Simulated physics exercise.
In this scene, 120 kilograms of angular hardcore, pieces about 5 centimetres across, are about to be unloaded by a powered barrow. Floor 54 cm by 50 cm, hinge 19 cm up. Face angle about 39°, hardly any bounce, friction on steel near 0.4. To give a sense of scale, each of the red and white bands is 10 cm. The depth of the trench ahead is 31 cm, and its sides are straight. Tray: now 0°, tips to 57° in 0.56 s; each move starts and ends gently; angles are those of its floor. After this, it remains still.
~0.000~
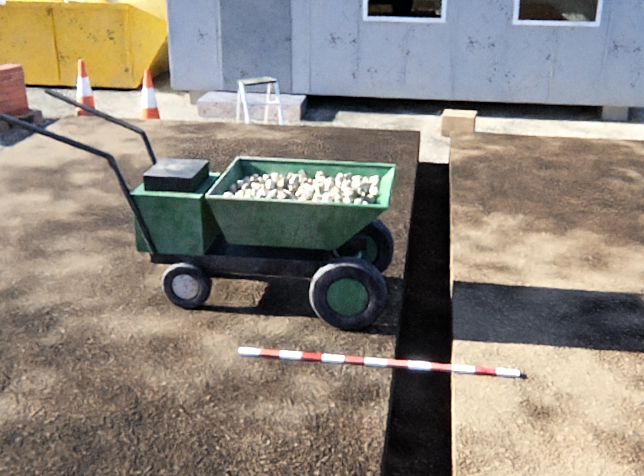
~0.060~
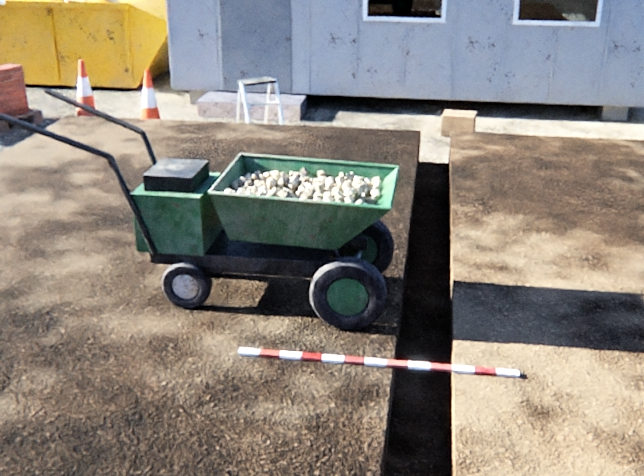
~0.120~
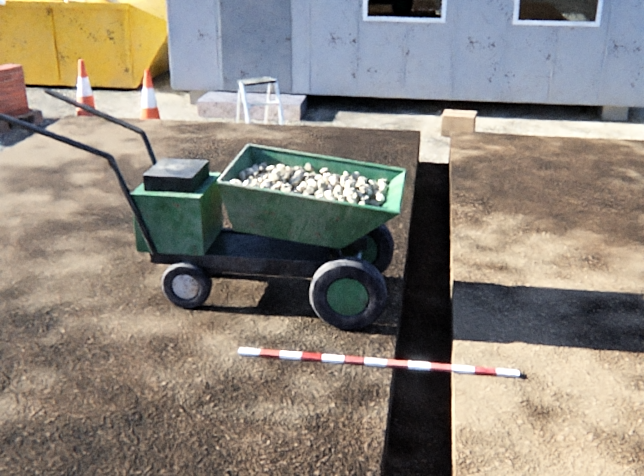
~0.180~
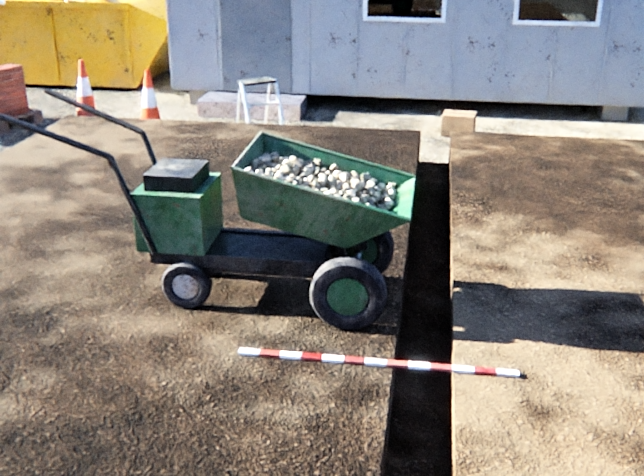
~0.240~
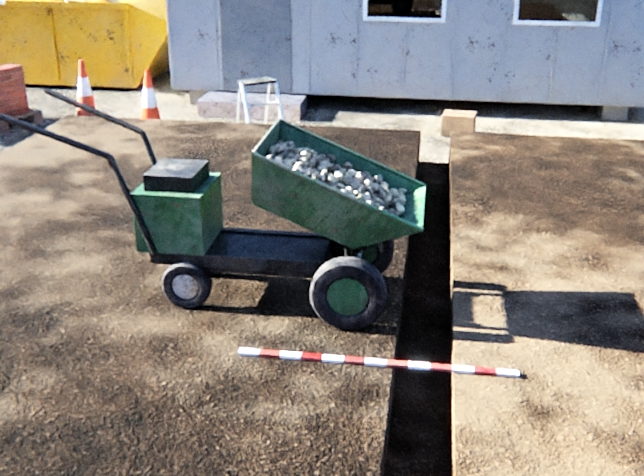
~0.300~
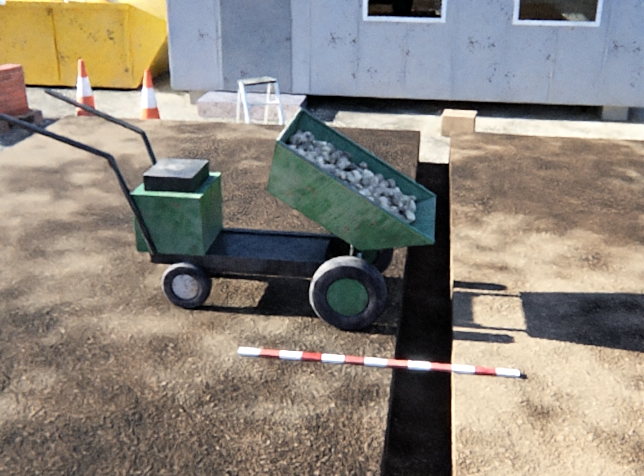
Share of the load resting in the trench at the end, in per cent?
6 per cent.
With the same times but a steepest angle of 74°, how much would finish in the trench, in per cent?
Close to 10 per cent then.
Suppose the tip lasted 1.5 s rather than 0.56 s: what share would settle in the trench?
Close to 15 per cent then.
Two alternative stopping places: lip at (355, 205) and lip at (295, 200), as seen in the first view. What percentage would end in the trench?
Some 25 and some 50 per cent, in that order.
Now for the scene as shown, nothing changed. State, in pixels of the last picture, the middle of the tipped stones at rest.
The resting stones are centred at roughly (503, 309).
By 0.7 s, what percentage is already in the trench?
Roughly 0 percent of the load.
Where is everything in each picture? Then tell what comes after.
In the first frame, the tray is at 0°, its lip at (387, 207); the top of the load is at (316, 183).
The second frame shows lip at (391, 209), floor tilted 2°, highest stones at (286, 179); the stones move at 0.4 m/s on average.
In the third frame, the tray is at 7°, its lip at (399, 213); the top of the load is at (276, 172); the stones move at 0.8 m/s on average.
The fourth frame shows lip at (410, 220), floor tilted 14°, highest stones at (273, 161); the stones move at 1.1 m/s on average.
In the fifth frame, the tray is at 22°, its lip at (423, 230); the top of the load is at (283, 150); the stones move at 1.3 m/s on average.
The sixth frame shows lip at (434, 243), floor tilted 32°, highest stones at (300, 139); the stones move at 1.3 m/s on average.
After 0.4 s the floor is at 48°; 100 % in the tray; the foremost stones are at (427, 229).
After 0.7 s the floor is at 57°; 92 % in the tray, 1 % in the trench, 8 % past the trench; the foremost stones are at (492, 292).
After 1.0 s the floor is at 57°; 49 % in the tray, 1 % in the trench, 50 % past the trench; the foremost stones are at (591, 317).
After 3.0 s the floor is at 57°; 36 % in the tray, 6 % in the trench, 58 % past the trench; the foremost stones are past the picture's edge.
